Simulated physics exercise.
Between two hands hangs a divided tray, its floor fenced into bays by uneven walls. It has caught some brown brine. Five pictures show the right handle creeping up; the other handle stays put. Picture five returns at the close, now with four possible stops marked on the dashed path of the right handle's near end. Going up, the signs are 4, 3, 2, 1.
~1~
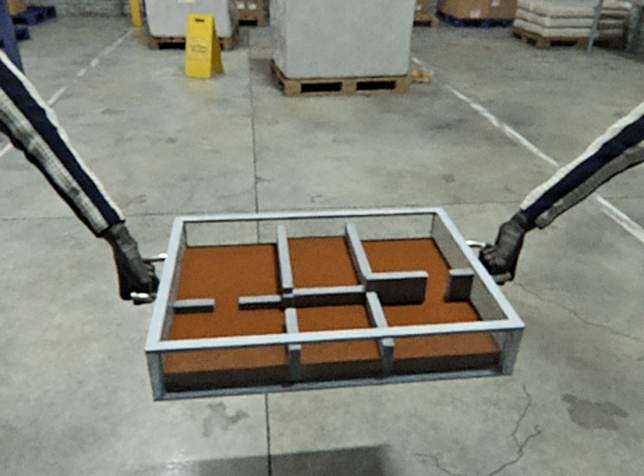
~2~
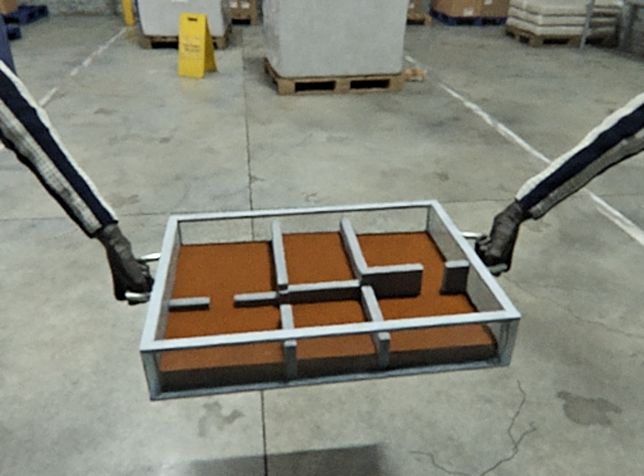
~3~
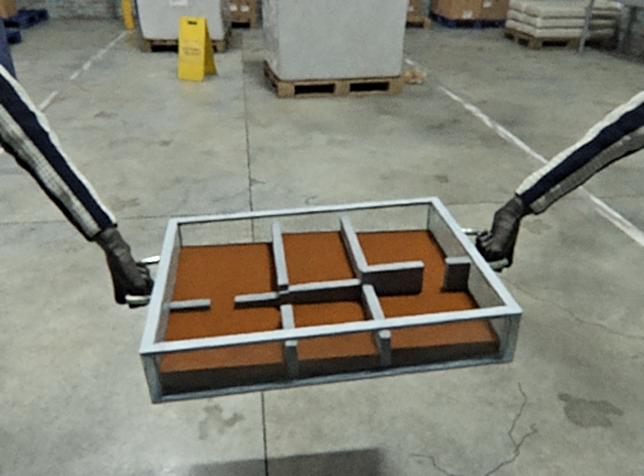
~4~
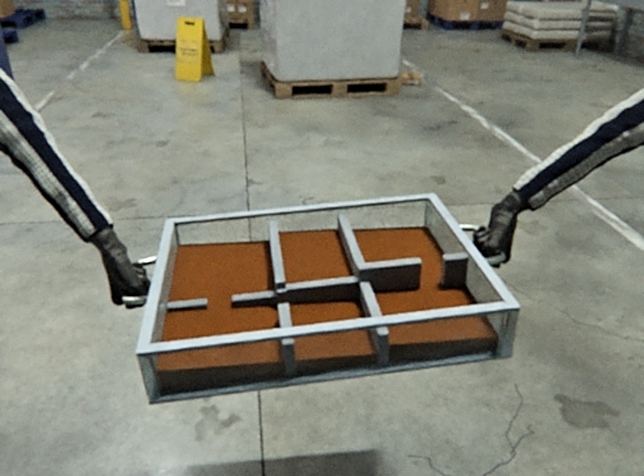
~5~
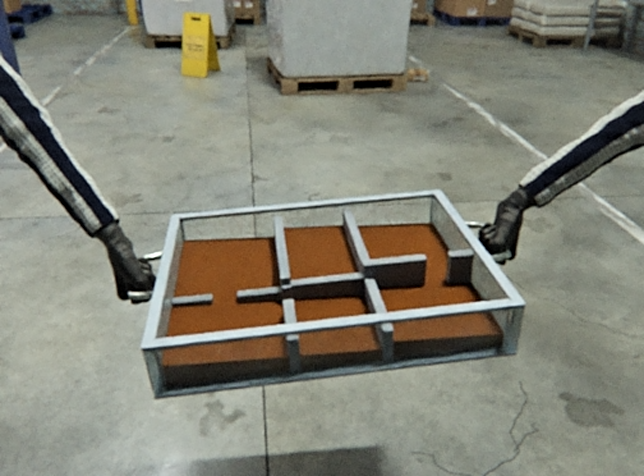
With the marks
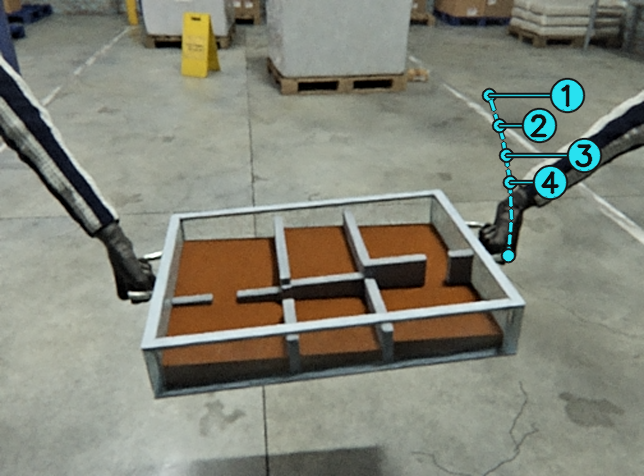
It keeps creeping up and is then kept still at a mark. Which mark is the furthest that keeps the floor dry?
Take 3.
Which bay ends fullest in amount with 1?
That is the back left bay.
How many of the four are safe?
Two.
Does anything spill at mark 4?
No, that is safe.
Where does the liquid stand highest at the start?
The back middle bay.
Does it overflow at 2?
Yes, that goes wrong.
On the marked copy, 1 at (489, 95); 2 at (499, 125); 3 at (506, 155); 4 at (510, 182).
For mark 1, about 18 % goes over the rim.
For mark 2, about 6 % goes over the rim.
For mark 3, nothing spills; the back left bay holds the most.
For mark 4, nothing spills; the back left bay holds the most.
